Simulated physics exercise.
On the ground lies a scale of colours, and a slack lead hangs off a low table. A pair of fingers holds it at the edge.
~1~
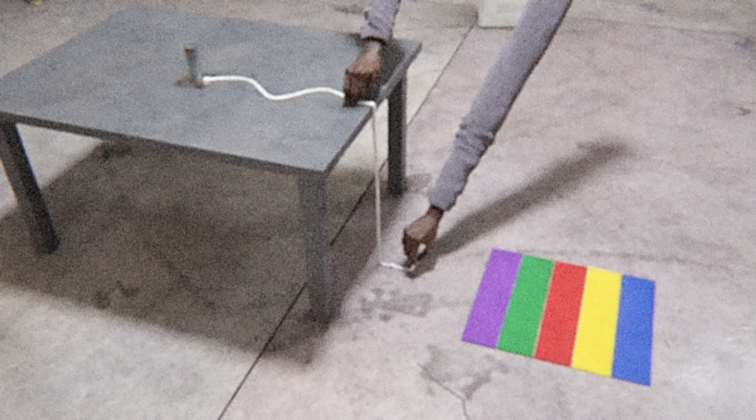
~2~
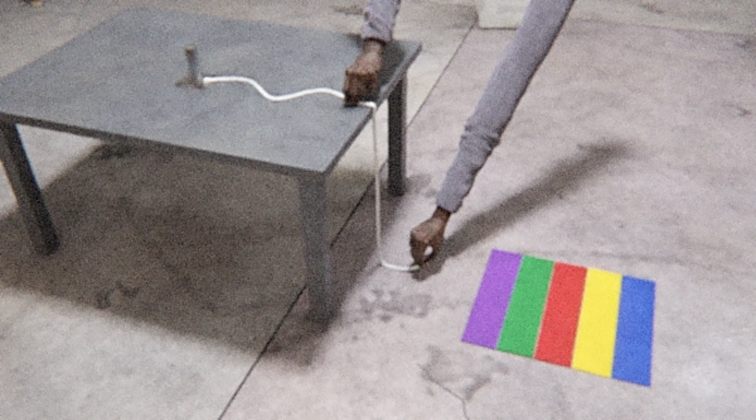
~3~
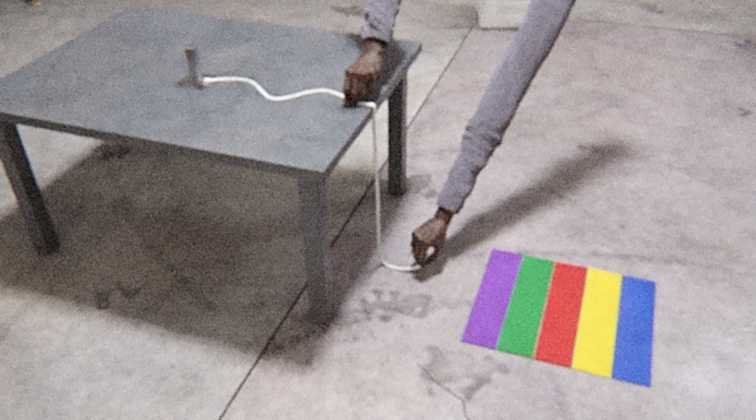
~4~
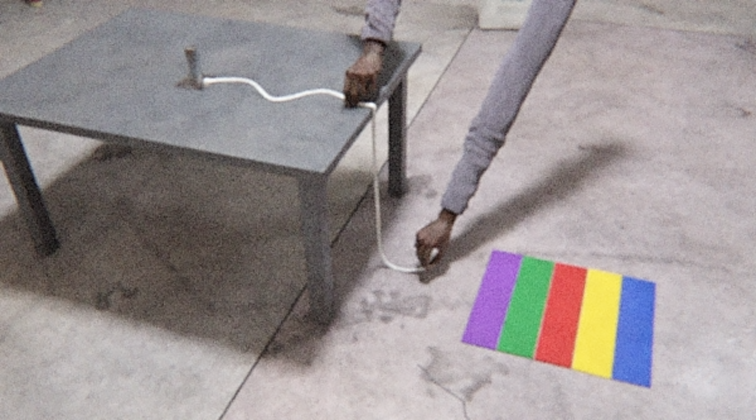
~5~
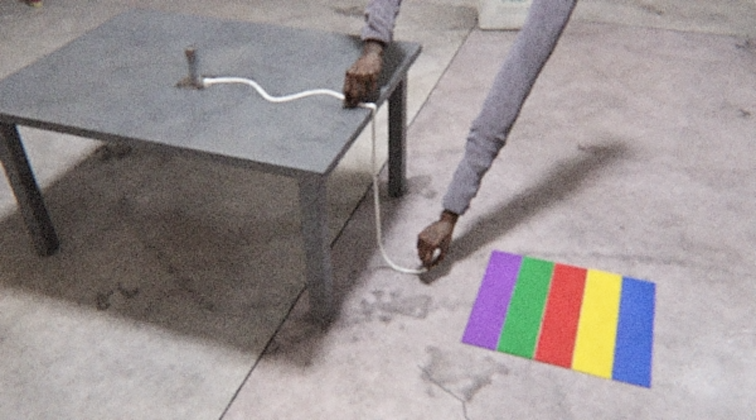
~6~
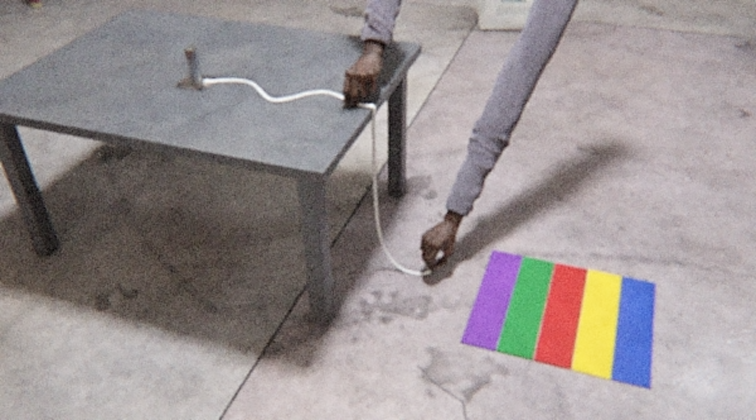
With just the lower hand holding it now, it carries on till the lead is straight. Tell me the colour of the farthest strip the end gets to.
The farthest it gets is red.
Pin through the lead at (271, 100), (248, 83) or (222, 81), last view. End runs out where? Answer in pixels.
Those spots come out as (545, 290), (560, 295) and (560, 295).
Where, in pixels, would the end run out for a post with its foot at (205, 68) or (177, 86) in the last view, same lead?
It would sit close to (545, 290) and then close to (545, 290).
Soon after, end near (503, 283); over purple.
After that, end near (541, 291); over green.
At the stop, end near (564, 296); over red. The end stops over the red strip.
